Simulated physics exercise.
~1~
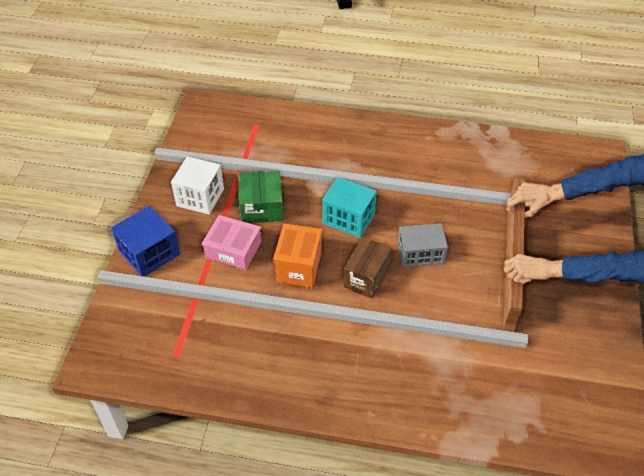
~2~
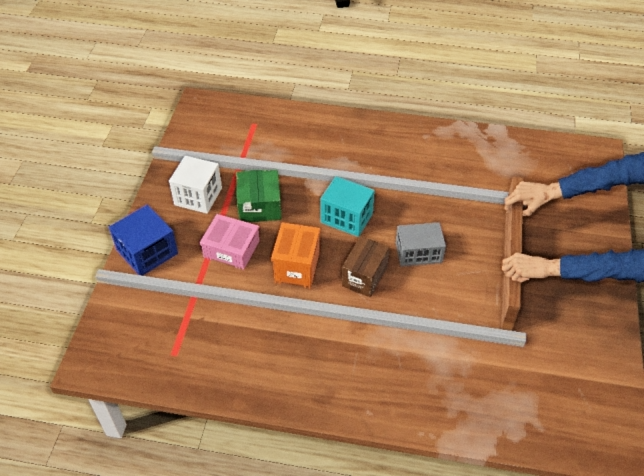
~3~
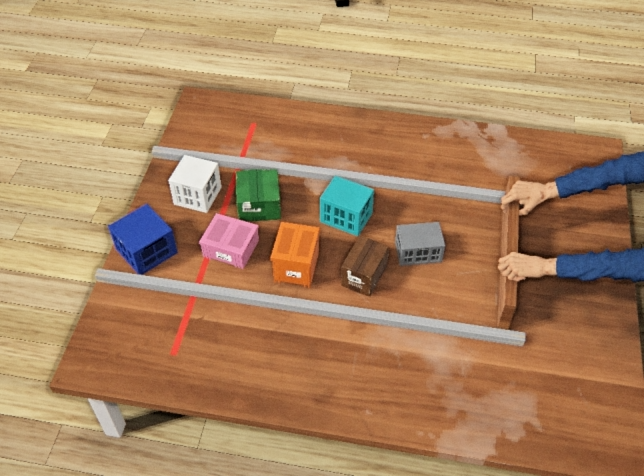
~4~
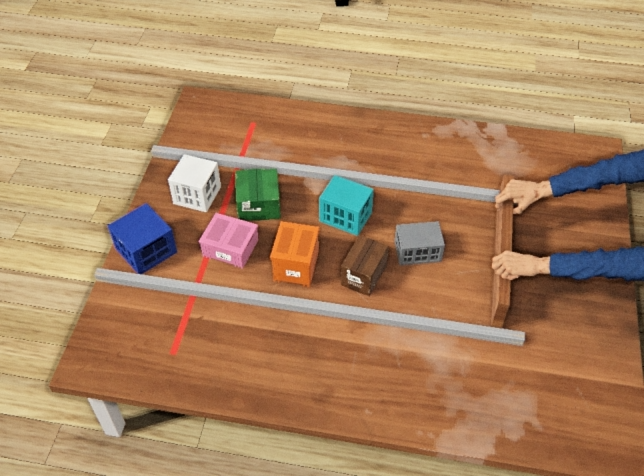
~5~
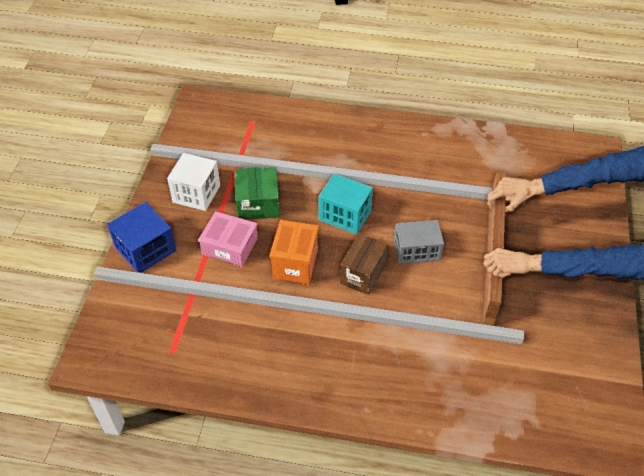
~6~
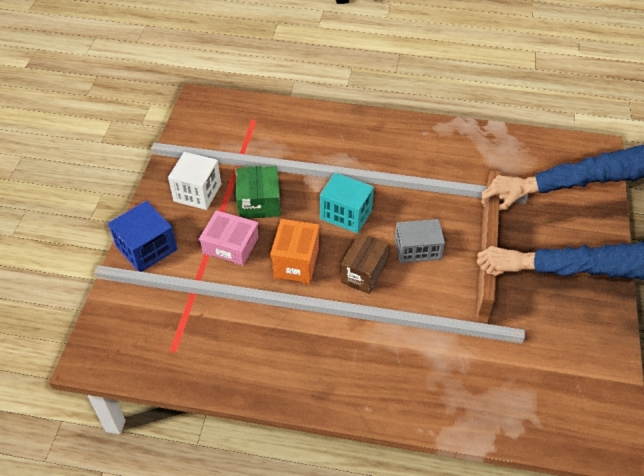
At the start, two hands hold a wooden plank at the right of a tabletop, clear of eight scattered boxes lying between two grey rails. The hands then slide the plank slowly left, narrowing the gap to the grey box, while the boxes stay essentially where they are.
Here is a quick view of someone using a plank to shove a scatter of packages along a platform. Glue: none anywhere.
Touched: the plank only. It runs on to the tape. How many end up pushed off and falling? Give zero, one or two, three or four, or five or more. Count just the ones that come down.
The fall count stops at one or two.
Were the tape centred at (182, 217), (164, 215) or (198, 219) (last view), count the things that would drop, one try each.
Try by try, 4, 5 and 3.
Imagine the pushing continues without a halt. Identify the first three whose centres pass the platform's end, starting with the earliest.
First the blue crate, next the white crate, last the pink tote.
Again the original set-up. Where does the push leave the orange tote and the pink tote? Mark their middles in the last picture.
The orange tote comes to rest close to (158, 231), while the pink tote rests close to (123, 222).
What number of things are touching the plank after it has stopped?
That number would be 3.
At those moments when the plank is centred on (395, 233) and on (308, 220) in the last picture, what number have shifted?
First position 2; second position 6.
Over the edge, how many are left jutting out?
The total would be 1.
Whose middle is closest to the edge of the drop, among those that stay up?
The pink tote, it is.
Early on, none off yet; blue crate at rest near (143, 237); white crate at rest near (196, 181); pink tote at rest near (230, 238).
A while later, none off yet; blue crate at rest near (143, 237); white crate at rest near (196, 181); pink tote travelled a little near (209, 236).
Finally, the number that fall off is one or two; lost, white crate and blue crate.
